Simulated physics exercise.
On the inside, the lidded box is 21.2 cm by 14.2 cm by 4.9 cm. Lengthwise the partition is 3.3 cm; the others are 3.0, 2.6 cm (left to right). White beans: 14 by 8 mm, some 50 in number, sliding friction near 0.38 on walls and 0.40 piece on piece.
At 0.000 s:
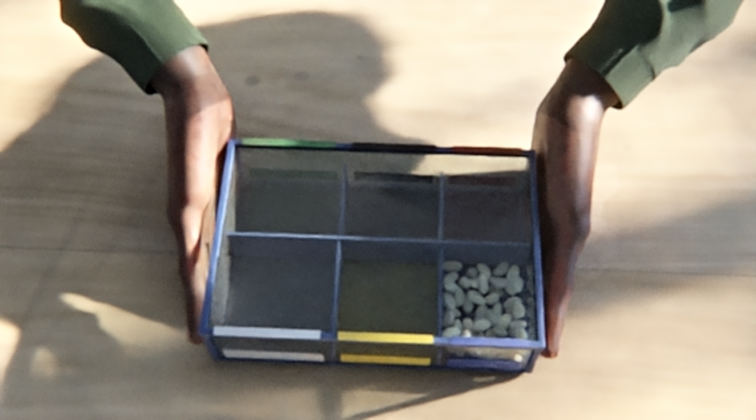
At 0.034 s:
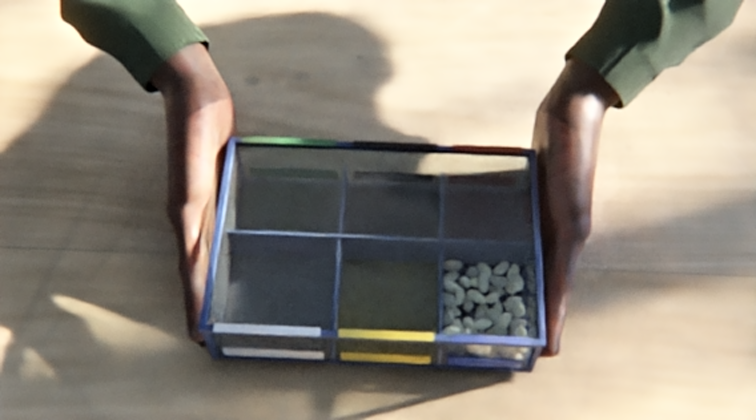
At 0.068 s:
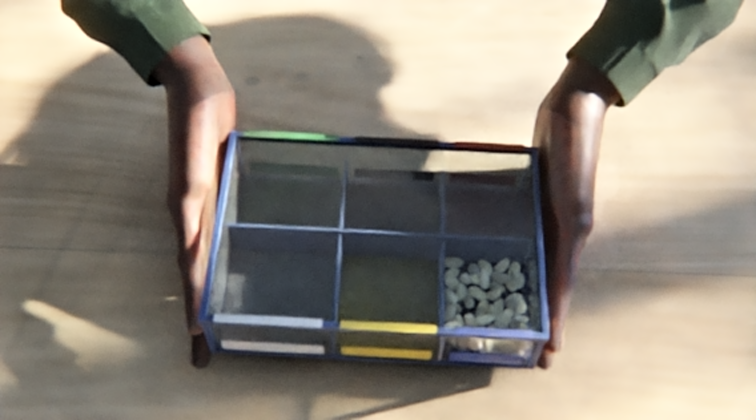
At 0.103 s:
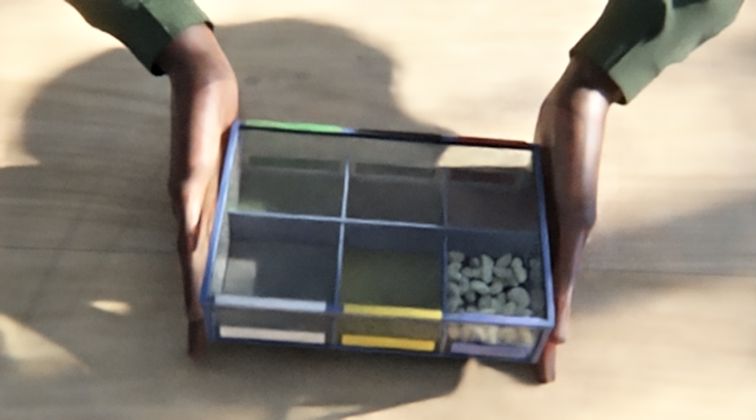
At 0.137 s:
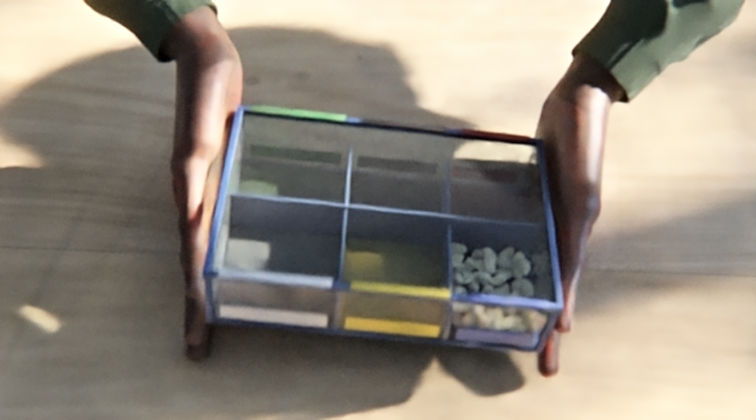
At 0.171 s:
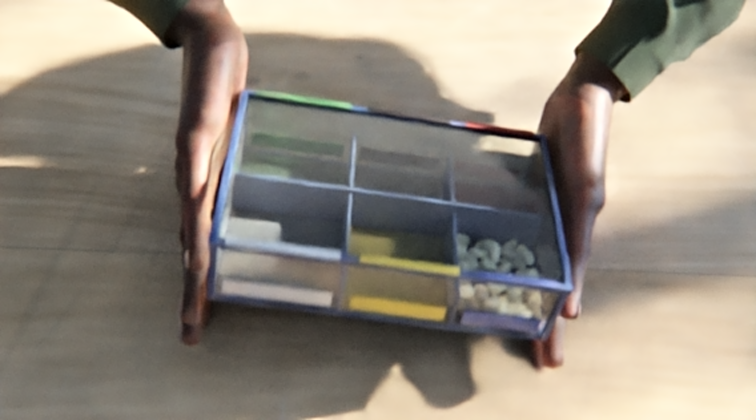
Above a wooden surface, two hands tilt a clear divided box holding white beans.
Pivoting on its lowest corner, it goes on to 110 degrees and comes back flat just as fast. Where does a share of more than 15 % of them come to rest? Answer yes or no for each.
Red: Yes, blue: Yes, green: No, yellow: No, white: No, black: No.
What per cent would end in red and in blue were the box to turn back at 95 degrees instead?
Red 35, blue 65.
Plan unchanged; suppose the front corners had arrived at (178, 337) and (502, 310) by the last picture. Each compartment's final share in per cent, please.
By the end, red has 0%, blue has 0%, green has 0%, yellow has 15%, white has 85% and black has 0%.
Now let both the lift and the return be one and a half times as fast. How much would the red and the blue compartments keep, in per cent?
Result: Red = 40 %; blue = 60 %.
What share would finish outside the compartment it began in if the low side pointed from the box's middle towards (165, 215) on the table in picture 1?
Something like 100 in a hundred.
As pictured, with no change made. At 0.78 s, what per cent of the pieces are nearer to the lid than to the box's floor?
70 per cent, give or take.
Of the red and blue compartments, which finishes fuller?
Answer: Blue.
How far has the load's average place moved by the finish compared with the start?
It moves around 3.5 centimetres.
After 0.78 s, tilt 110 degrees; red 15 %, blue 85 %.
After 1.18 s, tilt 48 degrees; red 30 %, blue 70 %.
After 1.67 s, tilt 0 degrees; red 30 %, blue 70 %.
At rest (2.0 s), red 30 %, blue 70 %, green 0 %, yellow 0 %, white 0 %, black 0 %.
